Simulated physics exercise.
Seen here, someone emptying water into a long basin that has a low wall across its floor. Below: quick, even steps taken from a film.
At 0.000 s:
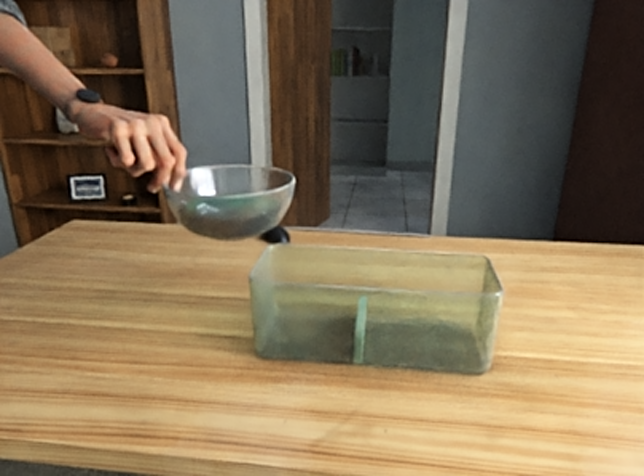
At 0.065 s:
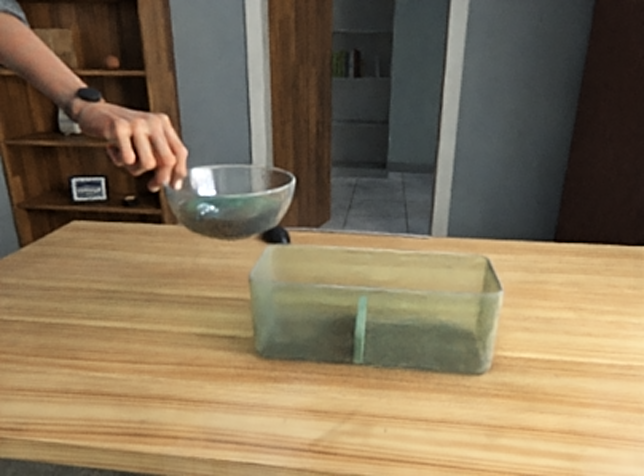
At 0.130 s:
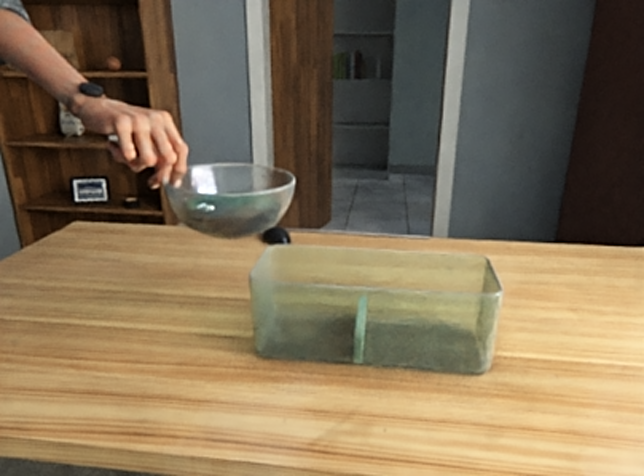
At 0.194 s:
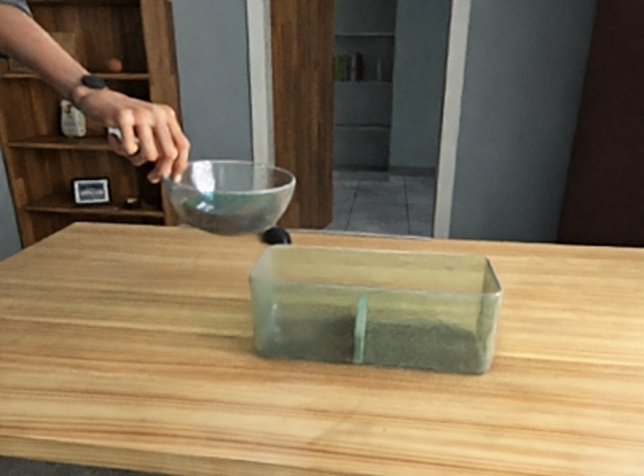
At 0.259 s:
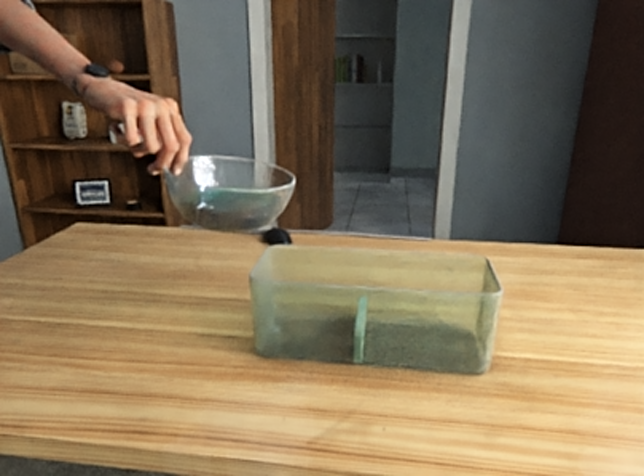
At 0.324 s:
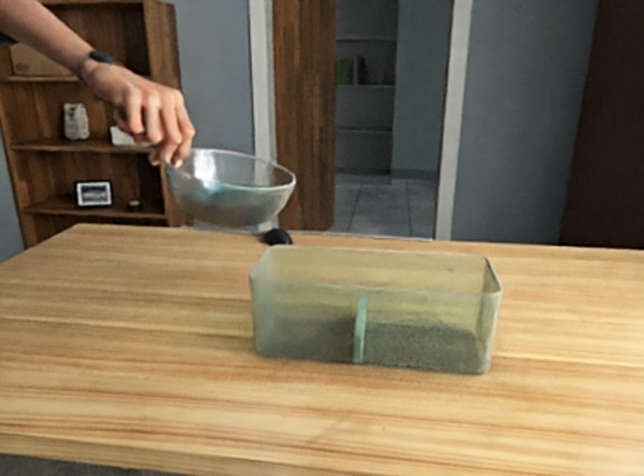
The clip shows a hand holding a glass bowl of water above a wooden table, beside a long clear basin with a low wall across its floor; the bowl stays nearly level, then tilts slightly toward the right.
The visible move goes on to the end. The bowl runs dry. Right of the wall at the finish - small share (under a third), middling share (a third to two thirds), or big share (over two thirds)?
Middling.
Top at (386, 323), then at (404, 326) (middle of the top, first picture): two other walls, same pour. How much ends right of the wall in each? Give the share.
About 10 and 15 per cent.
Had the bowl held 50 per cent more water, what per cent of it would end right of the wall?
The share comes to some 65 parts in a hundred.
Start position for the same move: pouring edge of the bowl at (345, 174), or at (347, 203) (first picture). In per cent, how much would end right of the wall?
Try one: 95 %; try two: 95 %.
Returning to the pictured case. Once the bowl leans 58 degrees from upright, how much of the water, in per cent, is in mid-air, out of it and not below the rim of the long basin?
It's close to 25 percent.
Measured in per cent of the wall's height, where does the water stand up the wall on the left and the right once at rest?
Left part: 30 per cent; right part: 20.
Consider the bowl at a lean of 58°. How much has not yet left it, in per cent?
Remaining fraction: Approx. 75 %.
A moment on, the bowl is tipped part way and 73 per cent is still to pour, 2 is left of the wall and 0 right of it.
Next, the bowl is tipped on its side and 8 per cent is still to pour, 37 is left of the wall and 32 right of it.
Then the bowl is tipped on its side and 0 per cent is still to pour, 54 is left of the wall and 44 right of it.
Later the bowl is tipped on its side and 0 per cent is still to pour, 53 is left of the wall and 45 right of it.
In the end 53 per cent lies left of the wall, 45 right of it and 2 outside.
